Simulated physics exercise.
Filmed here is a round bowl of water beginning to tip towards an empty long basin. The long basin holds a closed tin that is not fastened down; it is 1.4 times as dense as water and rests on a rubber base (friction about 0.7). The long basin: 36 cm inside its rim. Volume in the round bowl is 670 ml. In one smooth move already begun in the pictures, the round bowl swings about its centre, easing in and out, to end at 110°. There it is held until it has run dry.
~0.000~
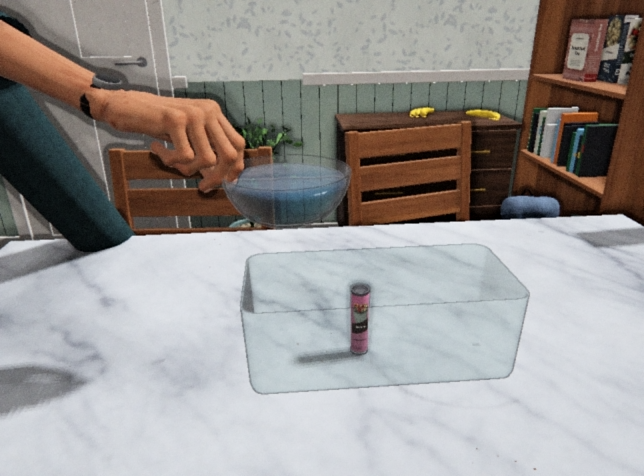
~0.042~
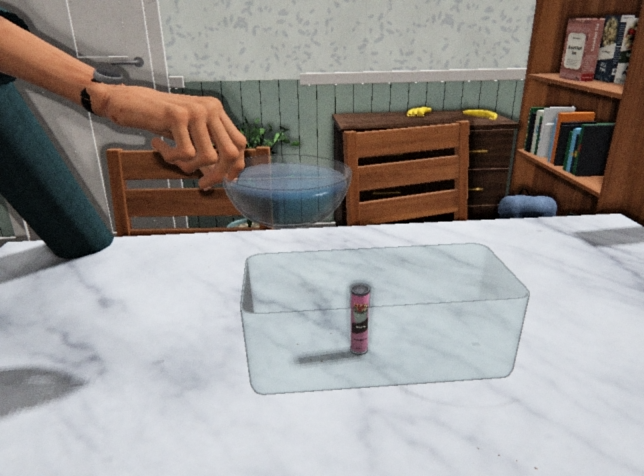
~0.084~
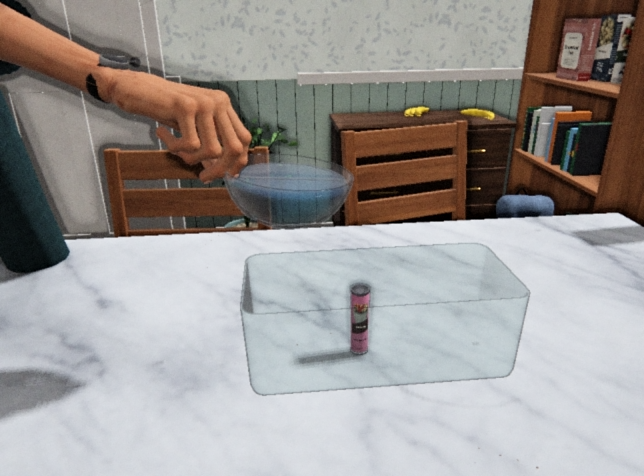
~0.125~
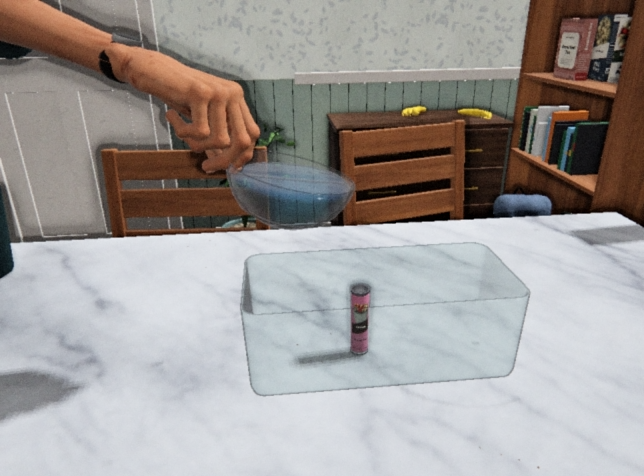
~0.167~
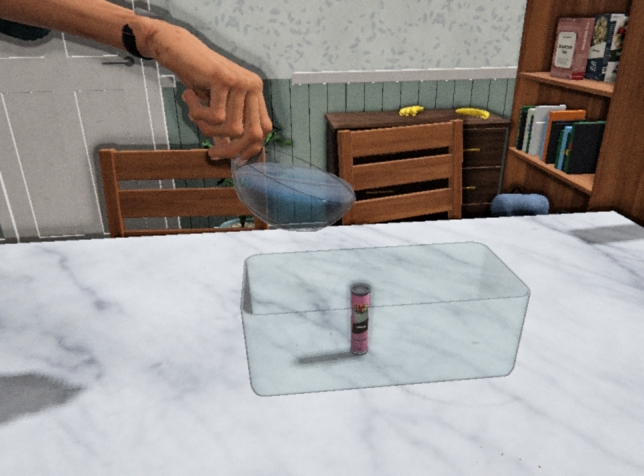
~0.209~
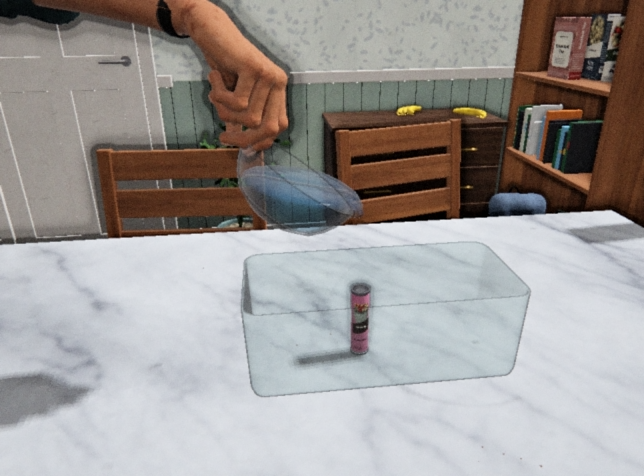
A hand tilted a round clear bowl of bluish water, slowly at first and then more steeply, its right side dipping toward a long see-through basin holding a small pink tin on a marble table.
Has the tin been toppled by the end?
No, it is upright.
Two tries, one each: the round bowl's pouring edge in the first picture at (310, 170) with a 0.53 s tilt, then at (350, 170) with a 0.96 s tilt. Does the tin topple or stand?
Run one: It tumbles. Run two: It does not tip.
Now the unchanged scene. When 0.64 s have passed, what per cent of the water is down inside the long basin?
98 per cent, give or take a little.
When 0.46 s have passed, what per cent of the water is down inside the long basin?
The basin holds roughly 80 in a hundred parts at that moment.
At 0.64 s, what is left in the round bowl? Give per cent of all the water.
Around 0 in a hundred is still there.
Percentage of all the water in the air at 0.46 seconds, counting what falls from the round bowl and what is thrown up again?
Around 16 in a hundred.
By 0.46 s the tilt is 105° and 2 per cent is still to pour; the tin stands where it began.
By 0.64 s the tilt is 110° and 0 per cent is still to pour; the tin stands where it began.
By 0.82 s the tilt is 110° and 0 per cent is still to pour; the tin stands where it began.
By 1.03 s the tilt is 110° and 0 per cent is still to pour; the tin stands where it began.
At rest the tin stands where it began.
